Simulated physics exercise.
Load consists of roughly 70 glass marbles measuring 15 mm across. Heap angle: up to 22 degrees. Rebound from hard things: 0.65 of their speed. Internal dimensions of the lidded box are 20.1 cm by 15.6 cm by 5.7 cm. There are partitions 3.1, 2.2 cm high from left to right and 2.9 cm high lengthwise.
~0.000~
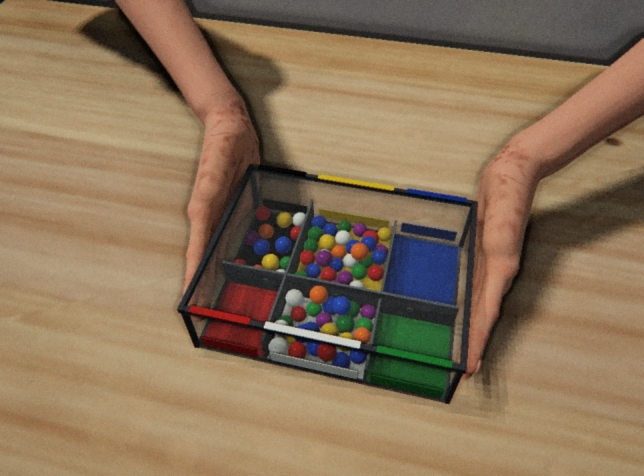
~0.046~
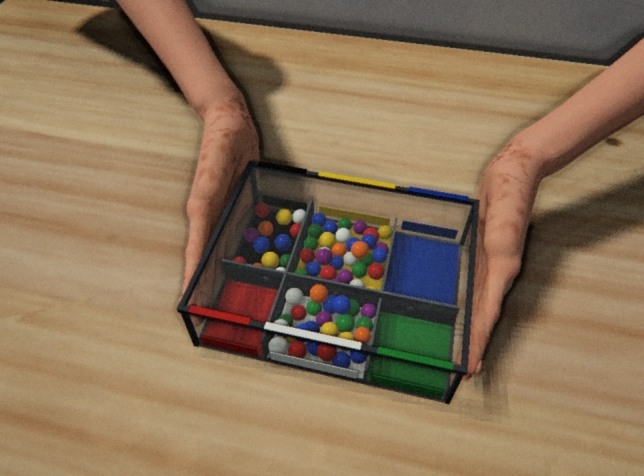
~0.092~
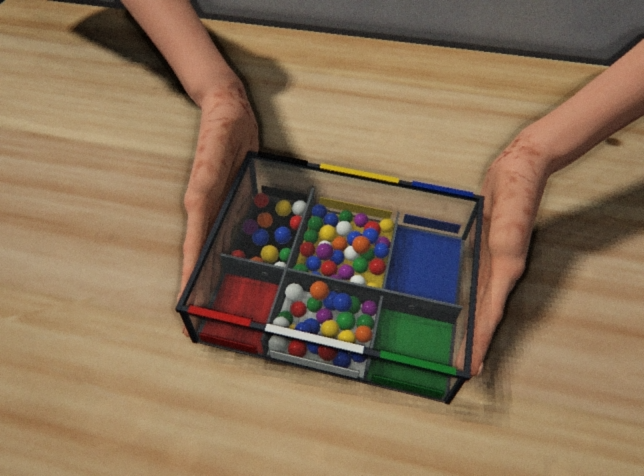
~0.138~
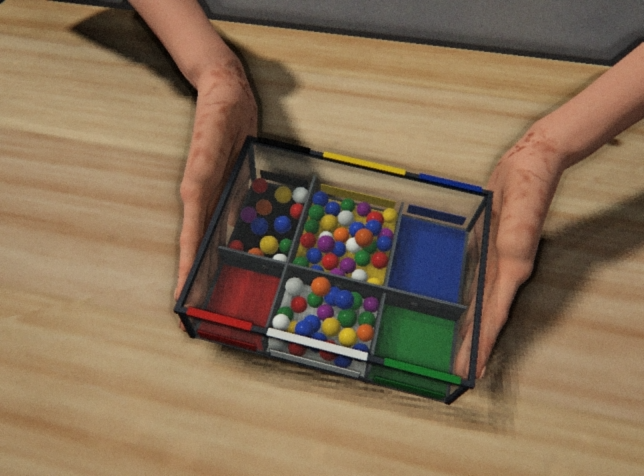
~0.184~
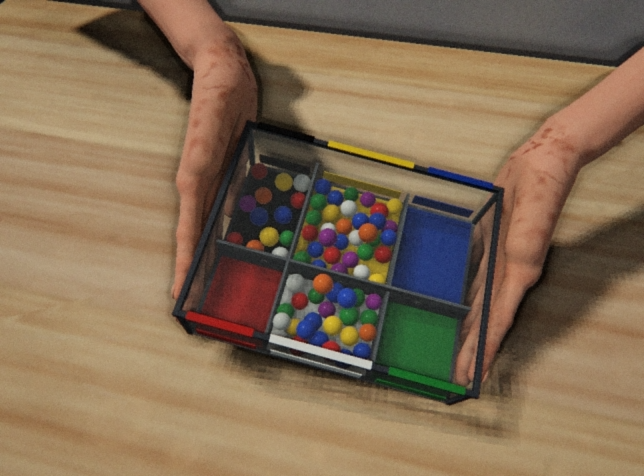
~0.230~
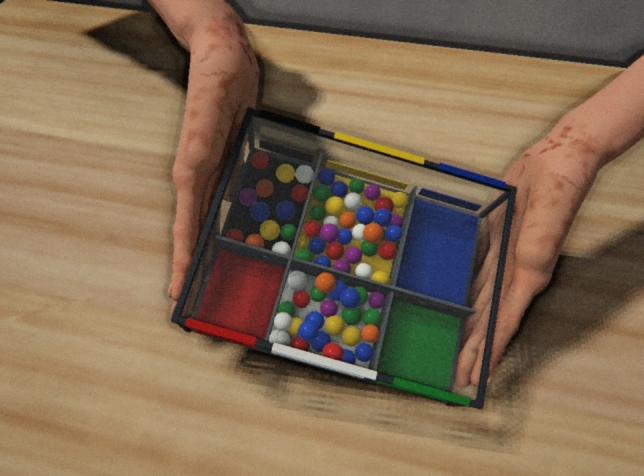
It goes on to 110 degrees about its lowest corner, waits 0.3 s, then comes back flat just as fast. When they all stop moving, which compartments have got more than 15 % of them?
Once they stop: Red compartment has not, blue compartment has not, green compartment has, yellow compartment has not, white compartment has, black compartment has not.
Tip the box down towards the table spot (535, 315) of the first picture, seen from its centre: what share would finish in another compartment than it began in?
Around 100 percent of them.
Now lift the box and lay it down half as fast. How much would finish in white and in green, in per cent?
Final share: White 40 %, green 55 %.
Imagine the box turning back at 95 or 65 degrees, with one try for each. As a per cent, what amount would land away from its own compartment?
About 85 and 10 per cent.
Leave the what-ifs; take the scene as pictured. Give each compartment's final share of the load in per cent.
Final shares in percent: Red 0, blue 0, green 55, yellow 0, white 45, black 0.
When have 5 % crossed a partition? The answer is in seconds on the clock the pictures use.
0.70 s, roughly.
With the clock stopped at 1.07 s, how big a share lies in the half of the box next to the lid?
Roughly 80 percent of the pieces.
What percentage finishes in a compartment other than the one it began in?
I'd say close to 80 percent.
Then, at 1.07 s, tilt 110 degrees; red 5 %, blue 5 %, green 50 %, yellow 5 %, white 40 %.
Then, at 1.63 s, tilt 57 degrees; blue 5 %, green 55 %, white 40 %.
Then, at 2.25 s, tilt 0 degrees; green 60 %, white 40 %.
At rest (2.9 s), red 0 %, blue 0 %, green 55 %, yellow 0 %, white 45 %, black 0 %.
